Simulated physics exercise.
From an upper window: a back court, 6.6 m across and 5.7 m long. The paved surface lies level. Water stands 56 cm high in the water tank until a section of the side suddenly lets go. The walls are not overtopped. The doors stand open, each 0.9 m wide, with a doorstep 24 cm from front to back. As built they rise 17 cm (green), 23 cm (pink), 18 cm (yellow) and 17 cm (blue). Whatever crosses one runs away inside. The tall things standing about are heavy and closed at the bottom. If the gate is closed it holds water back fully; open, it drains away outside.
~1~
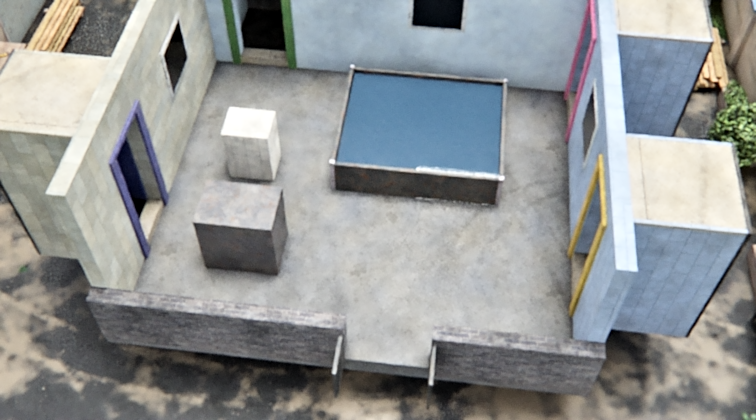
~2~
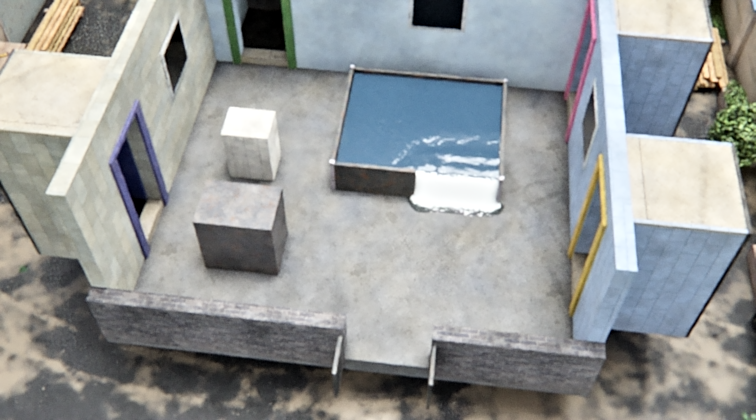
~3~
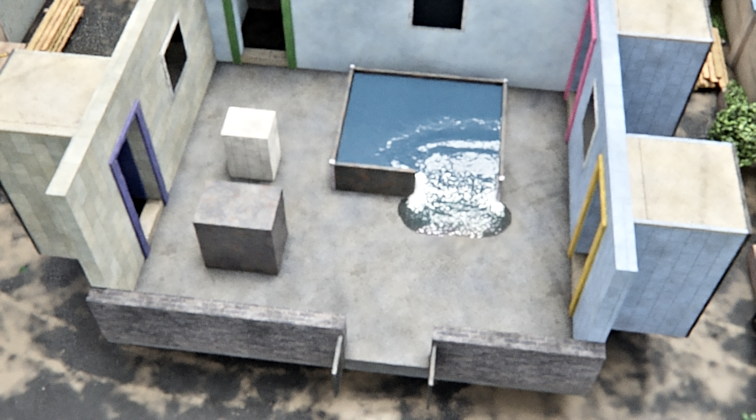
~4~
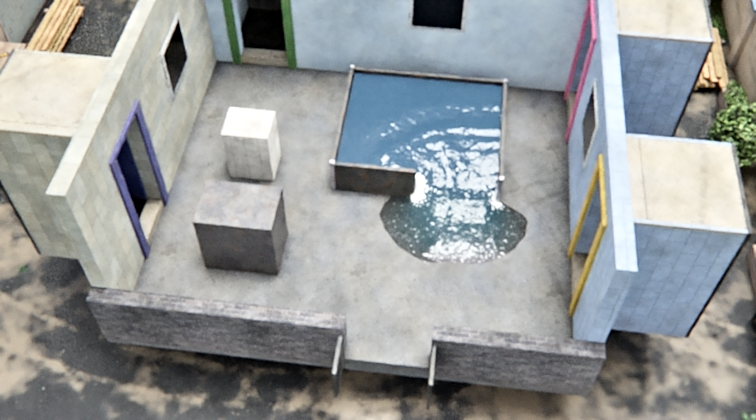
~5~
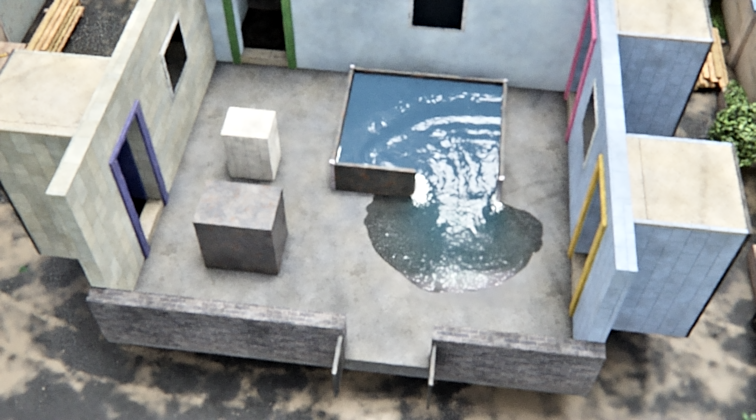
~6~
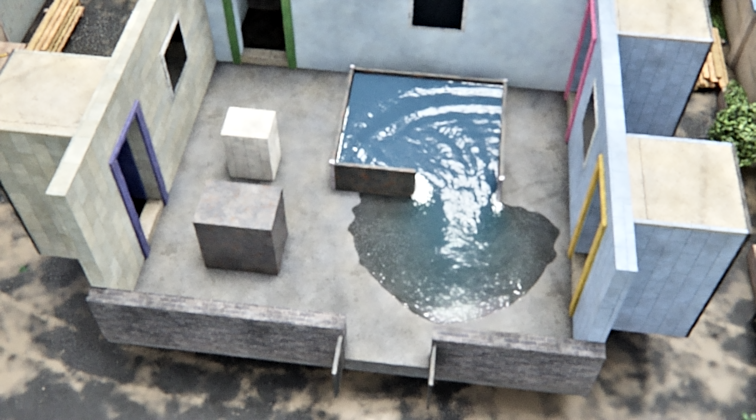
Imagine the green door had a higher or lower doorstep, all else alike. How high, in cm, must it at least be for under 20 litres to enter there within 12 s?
It would have to be roughly 5.5 cm high.
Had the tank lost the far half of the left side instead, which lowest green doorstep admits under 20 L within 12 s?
Some 25 cm.
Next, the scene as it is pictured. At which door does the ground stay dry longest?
Last comes the green one.
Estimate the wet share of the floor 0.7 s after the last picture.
Near 30 per cent is wet.
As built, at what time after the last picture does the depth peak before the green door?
At about 9.5 s.
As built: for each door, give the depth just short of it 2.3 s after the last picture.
In cm: Green 0, pink 0, yellow 23, blue 0.
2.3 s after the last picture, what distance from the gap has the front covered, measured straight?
Some 5.0 m out.
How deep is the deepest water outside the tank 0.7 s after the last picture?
Up to some 32 cm.
Then, 0.7 s after the last picture water covers 30 % of the floor, deepest (32 cm) near (475, 210); it has not reached the green door.
Then, 2.3 s after the last picture water covers 35 % of the floor, deepest (30 cm) near (529, 364); it has not reached the green door.
Then, 11.3 s after the last picture water covers 100 % of the floor, deepest (11 cm) near (336, 132); 8 cm at the green door, 0 litres in over its 17 cm doorstep.
At the green door as built, the water peaked near 9 cm, 9.5 s after the last picture.
Run again over the same 12 s with other heights there, 24 litres in over 5 cm, 11 litres over 6.5 cm. The limit of 20 litres is kept from about 5.5 cm up.
